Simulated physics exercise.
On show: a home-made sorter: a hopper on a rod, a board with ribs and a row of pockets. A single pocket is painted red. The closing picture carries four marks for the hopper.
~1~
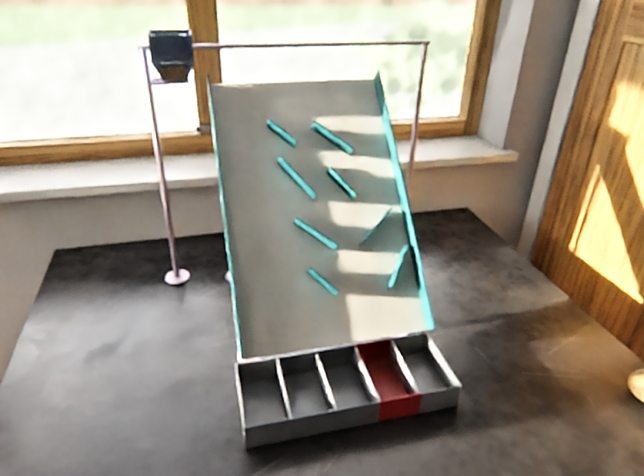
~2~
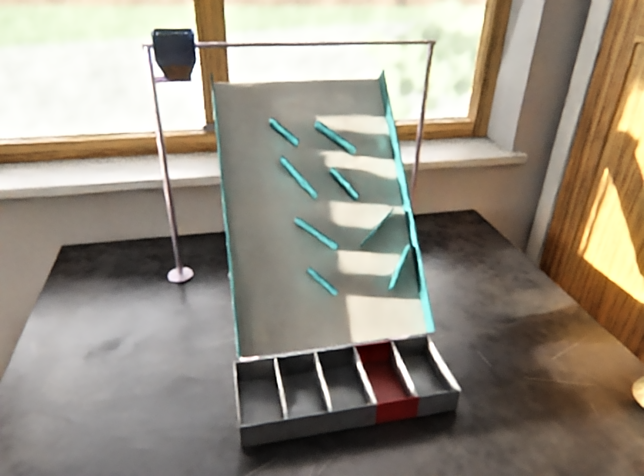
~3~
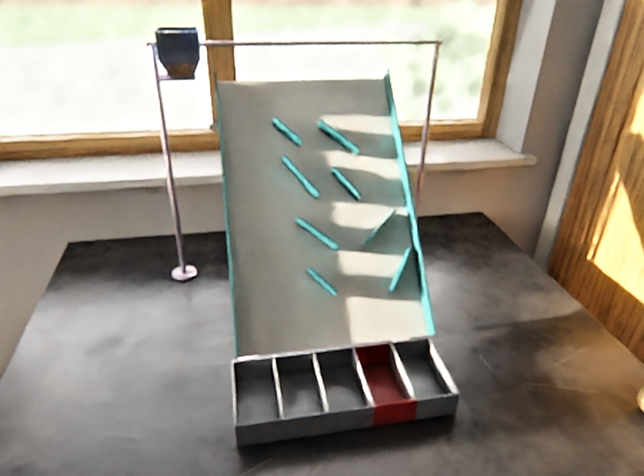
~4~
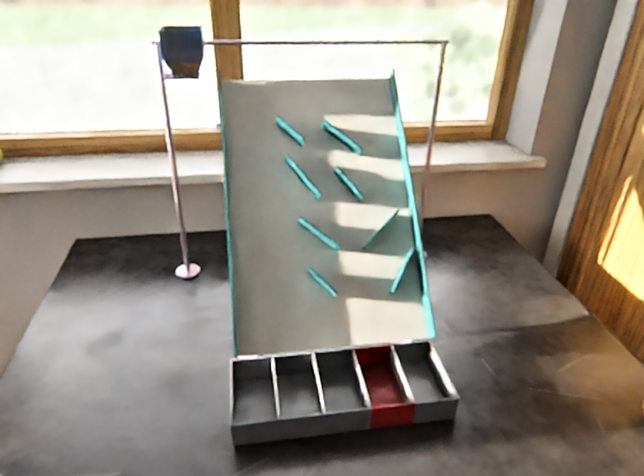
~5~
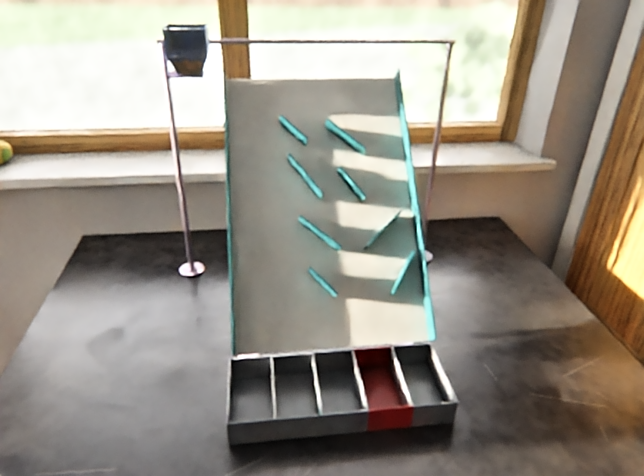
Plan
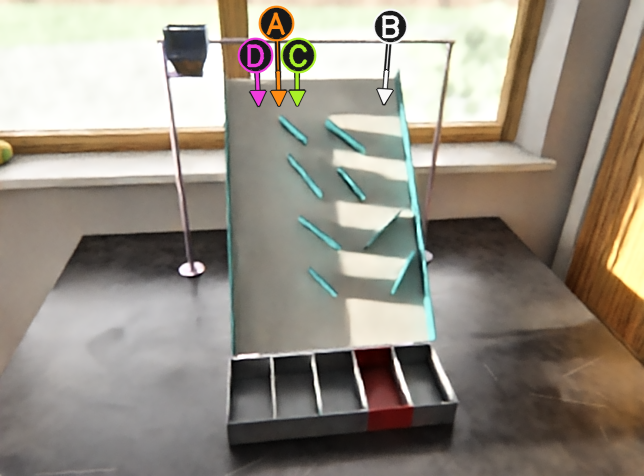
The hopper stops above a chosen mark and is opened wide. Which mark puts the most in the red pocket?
Go for C.
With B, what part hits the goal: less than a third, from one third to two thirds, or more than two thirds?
Mark B gives from one third to two thirds.
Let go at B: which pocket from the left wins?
The fourth.
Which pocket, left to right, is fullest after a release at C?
The fourth.
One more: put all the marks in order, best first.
The order is C, B, A, D.
On the marked copy, mark A meets the board at (278, 100); mark B meets the board at (384, 98); mark C meets the board at (297, 100); mark D meets the board at (258, 100).
Choosing A, roughly a third in the red pocket, roughly two thirds in other pockets.
Choosing B, roughly half in the red pocket, roughly half in other pockets.
Choosing C, roughly two thirds in the red pocket, roughly a third in other pockets.
Choosing D, just a few in the red pocket, the larger part in other pockets, about a tenth outside the box.
